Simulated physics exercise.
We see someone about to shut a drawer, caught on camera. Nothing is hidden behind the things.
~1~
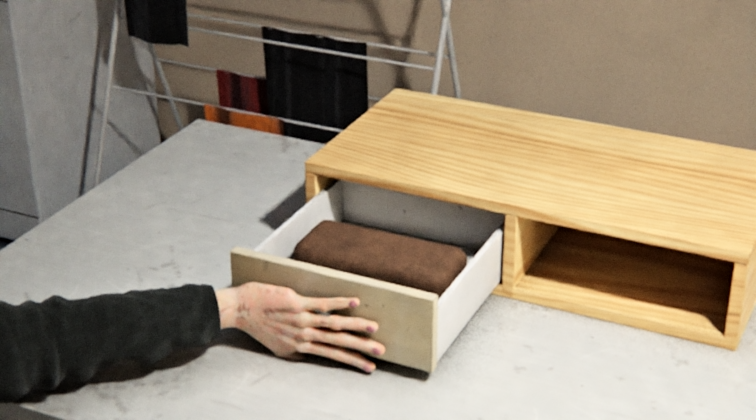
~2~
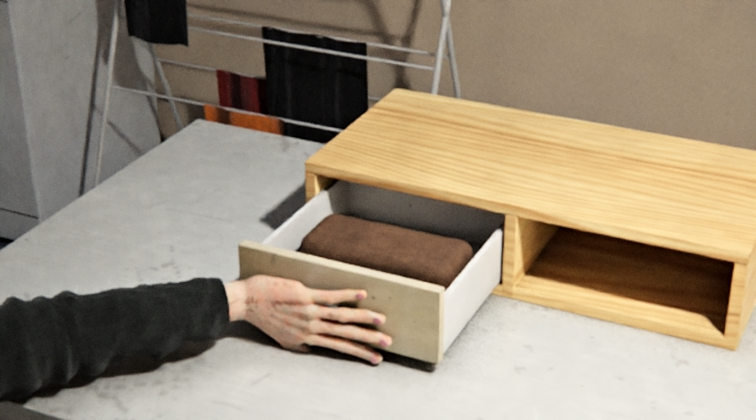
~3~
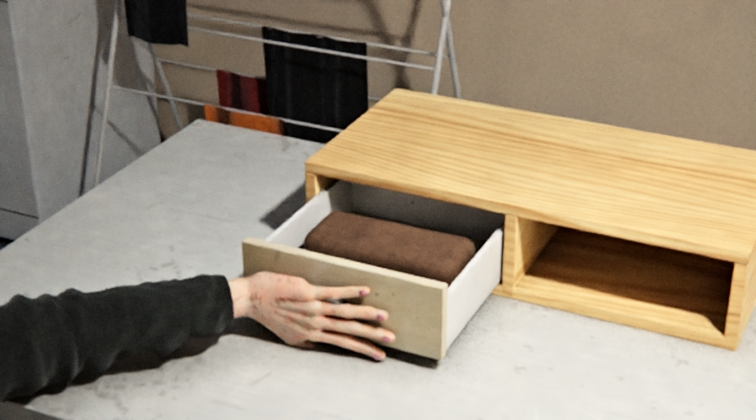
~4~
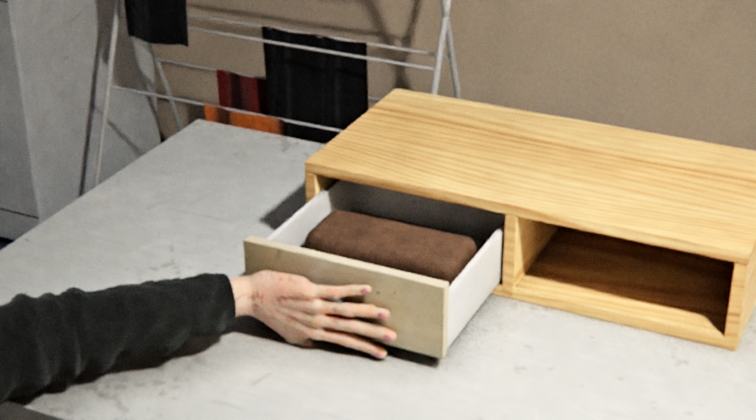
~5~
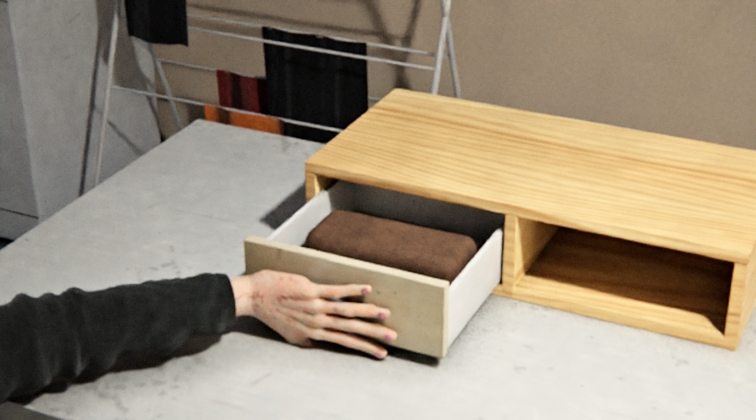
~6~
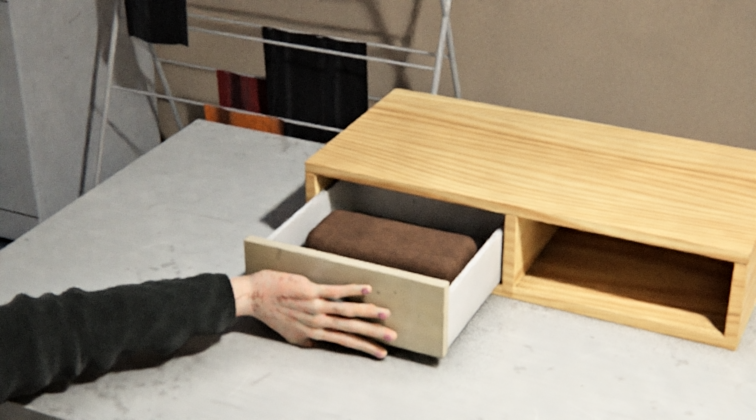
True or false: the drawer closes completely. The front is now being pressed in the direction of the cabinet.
True.
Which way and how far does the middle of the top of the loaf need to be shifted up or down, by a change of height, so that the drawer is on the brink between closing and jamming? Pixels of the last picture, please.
Close to 16 pixels in the upward direction.
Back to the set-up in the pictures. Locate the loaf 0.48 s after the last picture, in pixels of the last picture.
The middle sits near (414, 230).
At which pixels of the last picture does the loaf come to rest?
It comes to rest at about (450, 193) in the last picture.
Then, 0.48 s after the last picture, drawer about half in.
At rest, the drawer goes all the way in.
